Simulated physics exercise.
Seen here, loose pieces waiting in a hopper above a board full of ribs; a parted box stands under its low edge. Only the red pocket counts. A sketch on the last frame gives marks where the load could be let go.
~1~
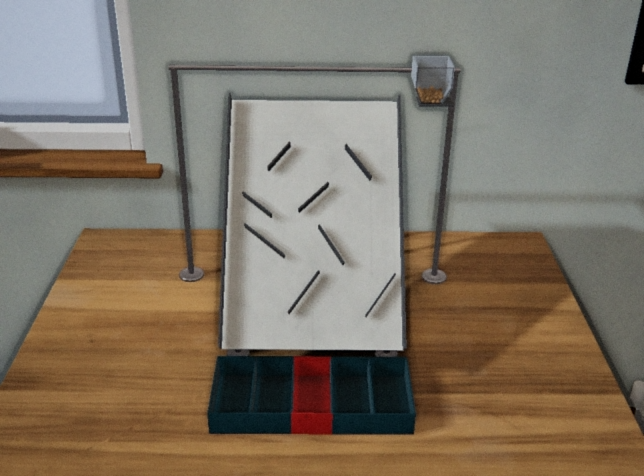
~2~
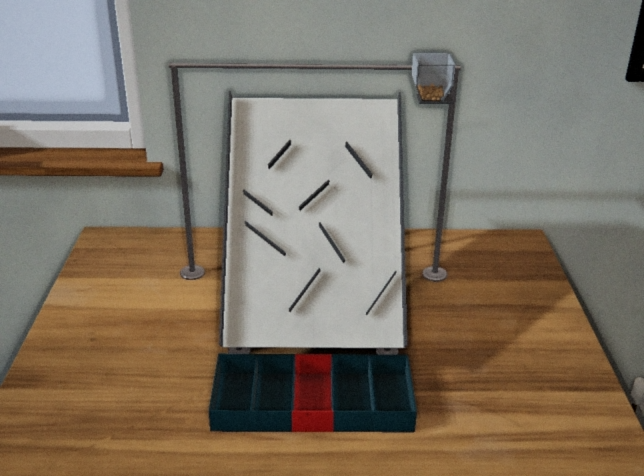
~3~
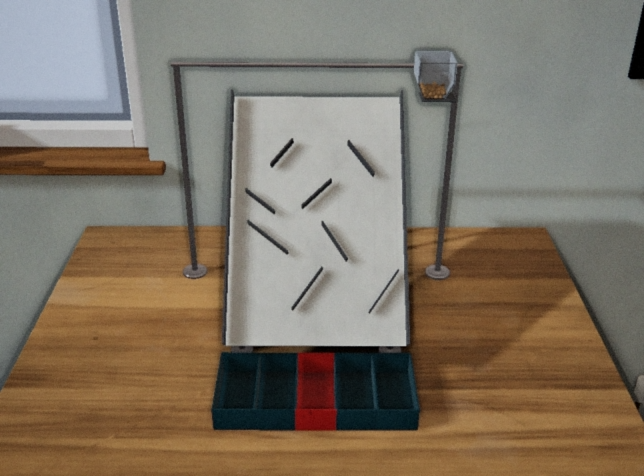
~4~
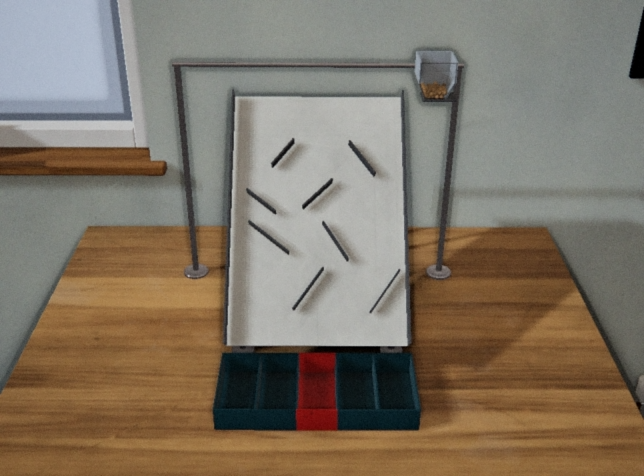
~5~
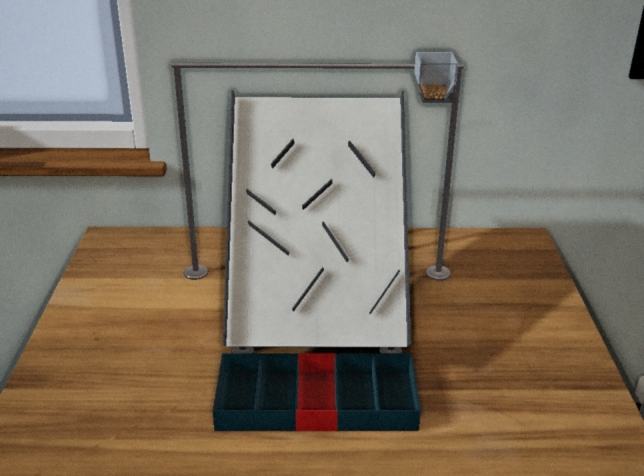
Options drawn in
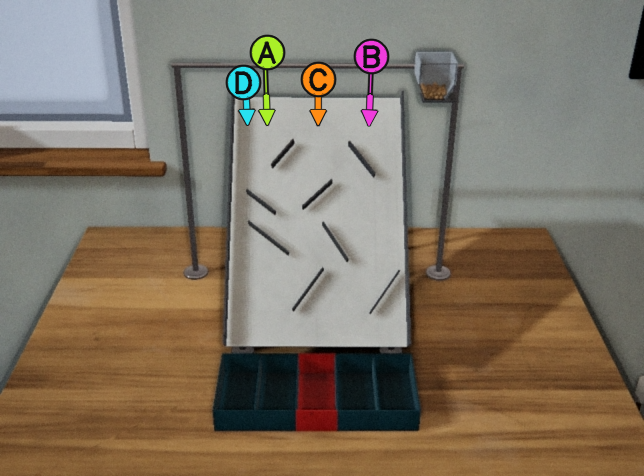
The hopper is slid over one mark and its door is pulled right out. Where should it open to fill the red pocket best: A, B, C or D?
B works best here.
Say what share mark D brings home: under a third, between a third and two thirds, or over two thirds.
It is under a third.
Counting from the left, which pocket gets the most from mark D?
The first from the left.
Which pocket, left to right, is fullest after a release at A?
The first.
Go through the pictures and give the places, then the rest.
Hopper near (429, 96), round wooden beads, door shut, in the first picture.
Ribs (268, 165) to (291, 140), (346, 142) to (372, 174), (243, 190) to (272, 212), in the second picture.
Ribs (302, 205) to (331, 178), (247, 220) to (287, 251), (322, 221) to (347, 259), in the third picture.
Ribs (293, 308) to (323, 267), (371, 311) to (400, 269), in the fourth picture.
Red pocket near (317, 419), number 3 of 5 from the left, in the fifth picture.
On the marked copy, mark A meets the board at (267, 119); mark B meets the board at (369, 120); mark C meets the board at (318, 119); mark D meets the board at (247, 119).
With A, only a few in the red pocket, the bulk in other pockets, a small share outside the box.
With B, close to a quarter in the red pocket, close to two thirds in other pockets, a small share outside the box.
With C, a small share in the red pocket, the bulk in other pockets, only a few outside the box.
With D, a small share in the red pocket, the bulk in other pockets, a small share outside the box.
